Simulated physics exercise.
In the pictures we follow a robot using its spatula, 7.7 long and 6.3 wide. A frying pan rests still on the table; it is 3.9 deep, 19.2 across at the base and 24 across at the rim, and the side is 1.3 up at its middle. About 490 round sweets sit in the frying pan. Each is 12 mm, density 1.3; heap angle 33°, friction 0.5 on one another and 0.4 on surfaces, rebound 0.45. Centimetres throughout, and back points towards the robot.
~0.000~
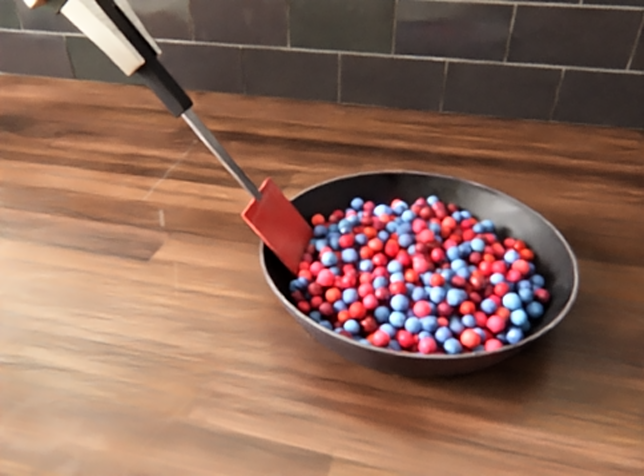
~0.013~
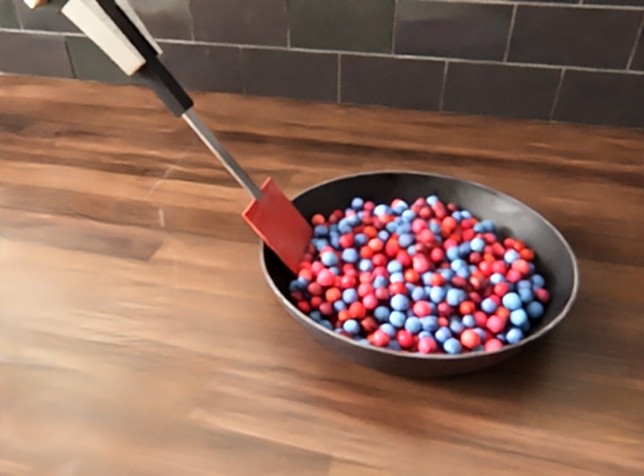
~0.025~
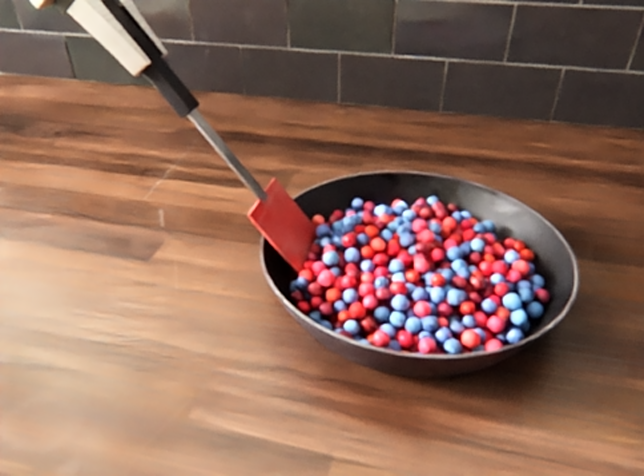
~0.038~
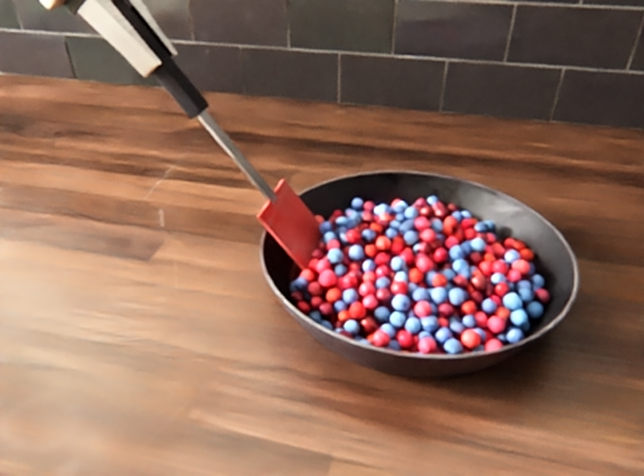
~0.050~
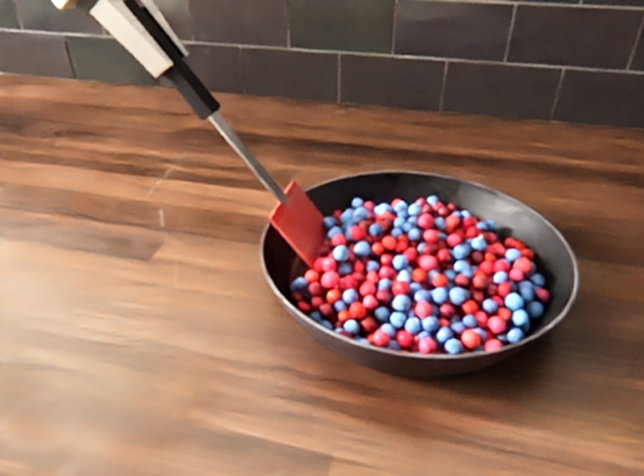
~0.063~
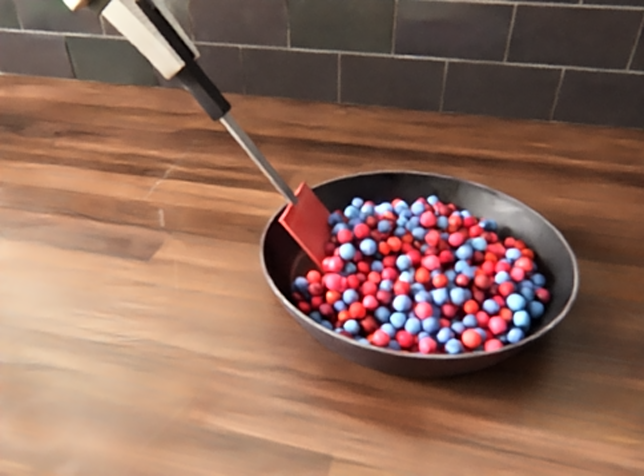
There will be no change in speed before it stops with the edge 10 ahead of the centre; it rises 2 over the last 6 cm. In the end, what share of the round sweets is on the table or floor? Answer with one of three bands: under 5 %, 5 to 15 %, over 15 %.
Over 15 %.
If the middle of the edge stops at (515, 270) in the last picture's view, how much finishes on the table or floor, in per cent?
15 %.
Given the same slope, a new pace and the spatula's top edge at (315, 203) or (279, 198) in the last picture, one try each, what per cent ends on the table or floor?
Near 30 per cent in the first try and near 20 per cent in the second.
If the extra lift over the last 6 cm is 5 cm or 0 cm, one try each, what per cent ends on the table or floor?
It works out to some 25 per cent for the first setting and some 25 per cent for the second.
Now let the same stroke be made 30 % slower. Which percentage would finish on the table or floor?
I'd say close to 20 per cent.
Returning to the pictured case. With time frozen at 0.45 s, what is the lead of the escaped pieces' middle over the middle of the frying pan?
Roughly 18 cm.
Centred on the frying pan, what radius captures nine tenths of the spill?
The distance is roughly 45 cm.
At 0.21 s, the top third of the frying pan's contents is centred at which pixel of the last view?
About pixel (486, 247).
After 0.14 s, sloping 52°, highest piece 6 above the table; 488 in the frying pan.
After 0.21 s, sloping 52°, highest piece 8 above the table; 488 in the frying pan.
After 0.45 s, sloping 52°, highest piece 13 above the table; 358 in the frying pan, 73 on the table or floor, 57 on the blade or in flight.
After 1.50 s, sloping 52°, highest piece 4 above the table; 357 in the frying pan, 131 on the table or floor.
At rest, 357 in the frying pan, 131 on the table or floor. That is 27 % on the table or floor.
